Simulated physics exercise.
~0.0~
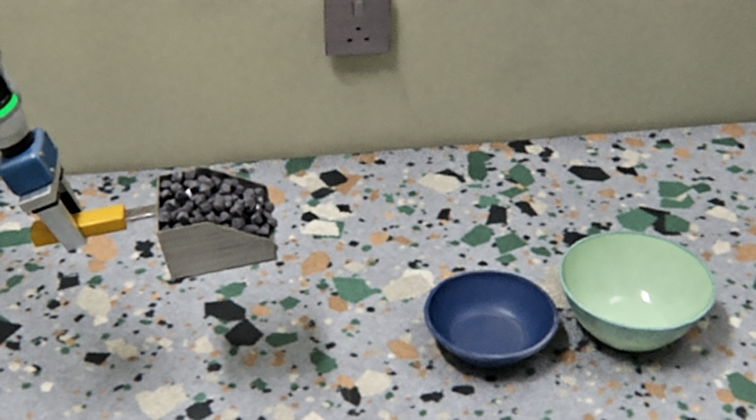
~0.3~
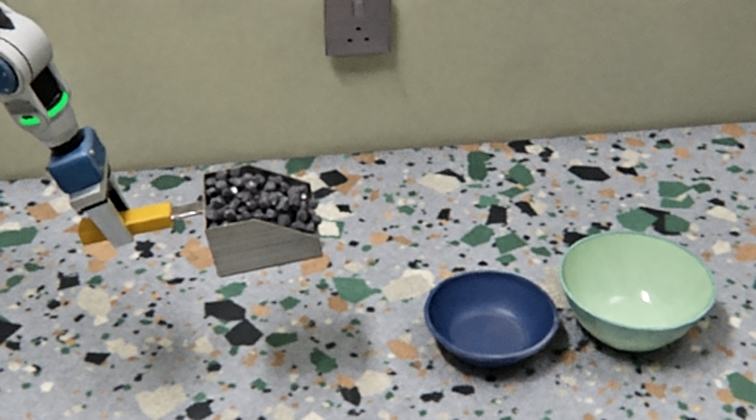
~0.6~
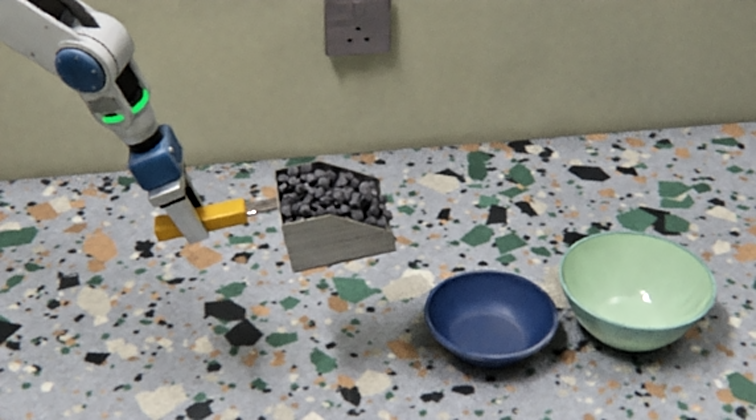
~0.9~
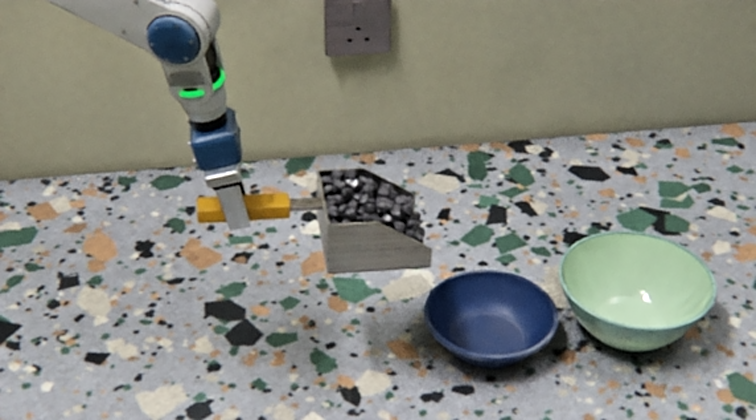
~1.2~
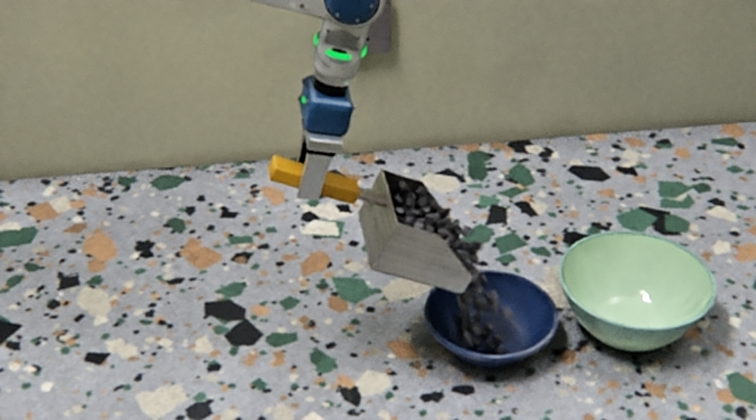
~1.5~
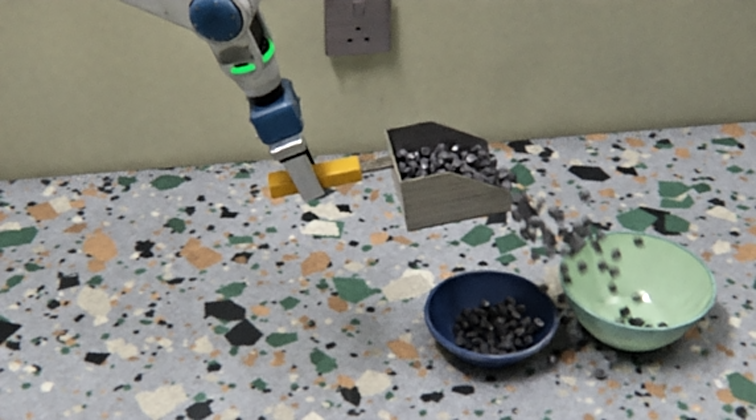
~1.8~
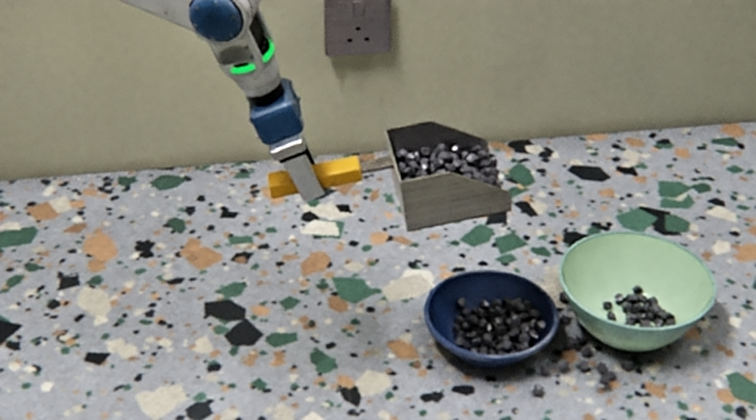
Robot arm carrying a scoop of dark pebbles right, tipping some into a blue bowl and a green bowl, spilling a few between.
